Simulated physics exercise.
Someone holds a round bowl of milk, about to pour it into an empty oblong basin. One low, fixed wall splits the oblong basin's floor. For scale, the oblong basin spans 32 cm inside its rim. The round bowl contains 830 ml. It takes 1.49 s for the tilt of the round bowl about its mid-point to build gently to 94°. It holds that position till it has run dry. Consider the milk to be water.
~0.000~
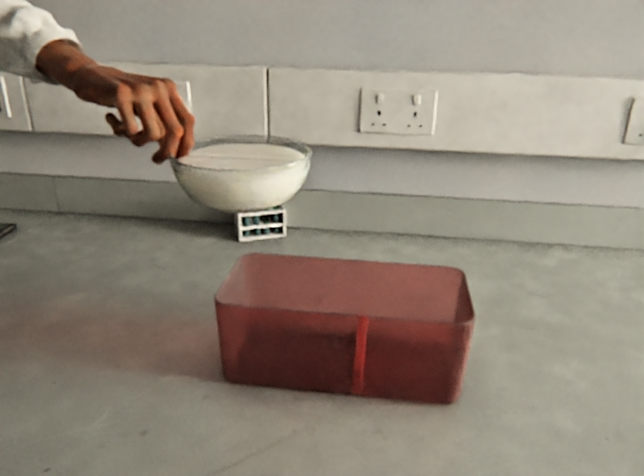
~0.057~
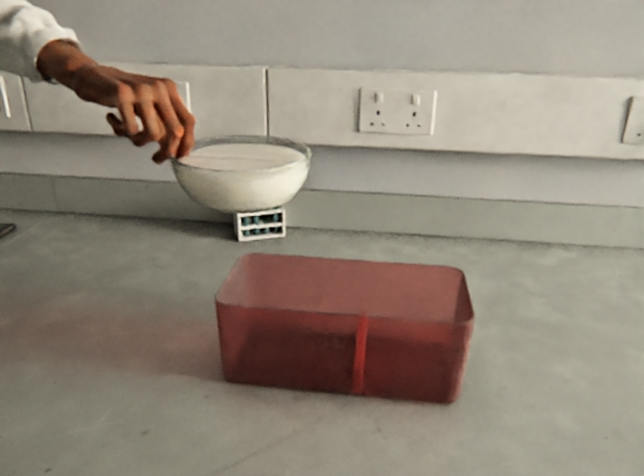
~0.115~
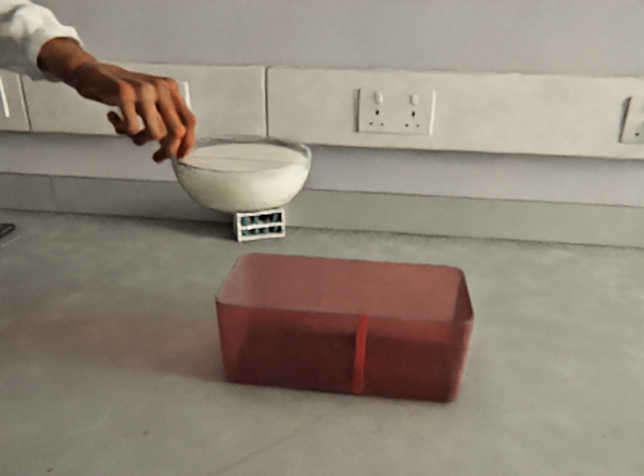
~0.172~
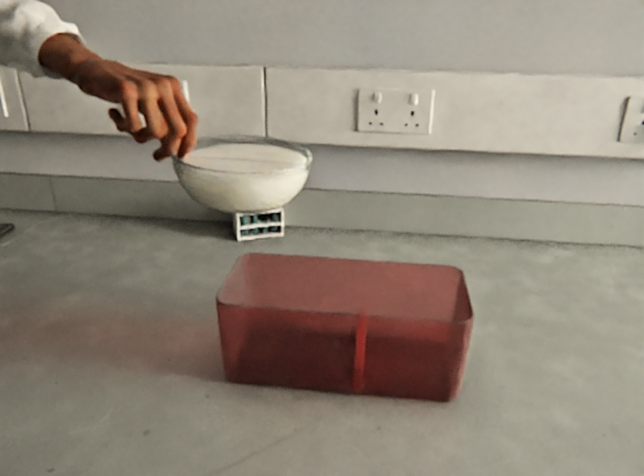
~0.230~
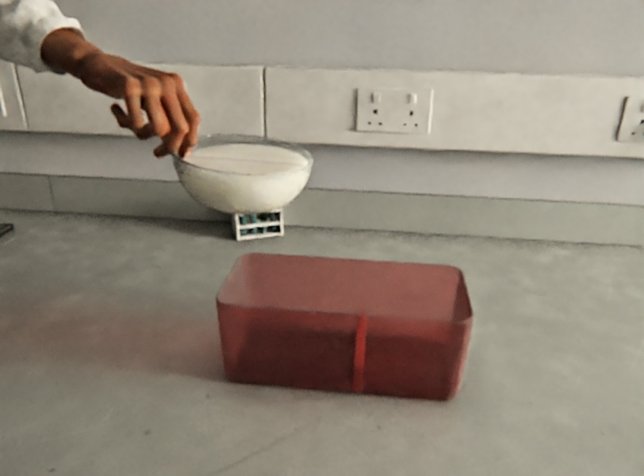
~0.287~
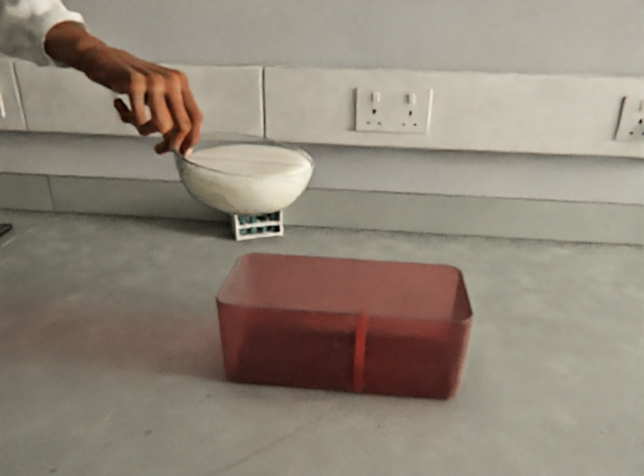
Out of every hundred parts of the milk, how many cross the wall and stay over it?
About 52 in every hundred.
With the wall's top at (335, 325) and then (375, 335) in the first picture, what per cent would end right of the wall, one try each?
One try each: Around 80 percent and then around 25 percent.
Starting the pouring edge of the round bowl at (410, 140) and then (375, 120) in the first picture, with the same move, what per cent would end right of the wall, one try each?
Respectively 55 and 75 %.
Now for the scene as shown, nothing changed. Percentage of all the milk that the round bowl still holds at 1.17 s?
Remaining share: Approx. 5 %.
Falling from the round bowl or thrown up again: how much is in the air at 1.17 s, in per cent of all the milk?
Close to 6 per cent.
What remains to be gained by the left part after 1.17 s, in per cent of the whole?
Near 10 percent, more or less.
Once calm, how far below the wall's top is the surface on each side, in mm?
Left: Roughly 20 mm; right: Roughly 12 mm.
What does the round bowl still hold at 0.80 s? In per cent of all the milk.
Roughly 44 %.
After 0.80 s the tilt is 52° and 45 per cent is still to pour, 8 is left of the wall and 14 right of it.
After 1.17 s the tilt is 84° and 5 per cent is still to pour, 37 is left of the wall and 52 right of it.
After 1.56 s the tilt is 94° and 0 per cent is still to pour, 48 is left of the wall and 52 right of it.
After 1.99 s the tilt is 94° and 0 per cent is still to pour, 48 is left of the wall and 52 right of it.
In the end 48 per cent lies left of the wall, 52 right of it and 1 outside.
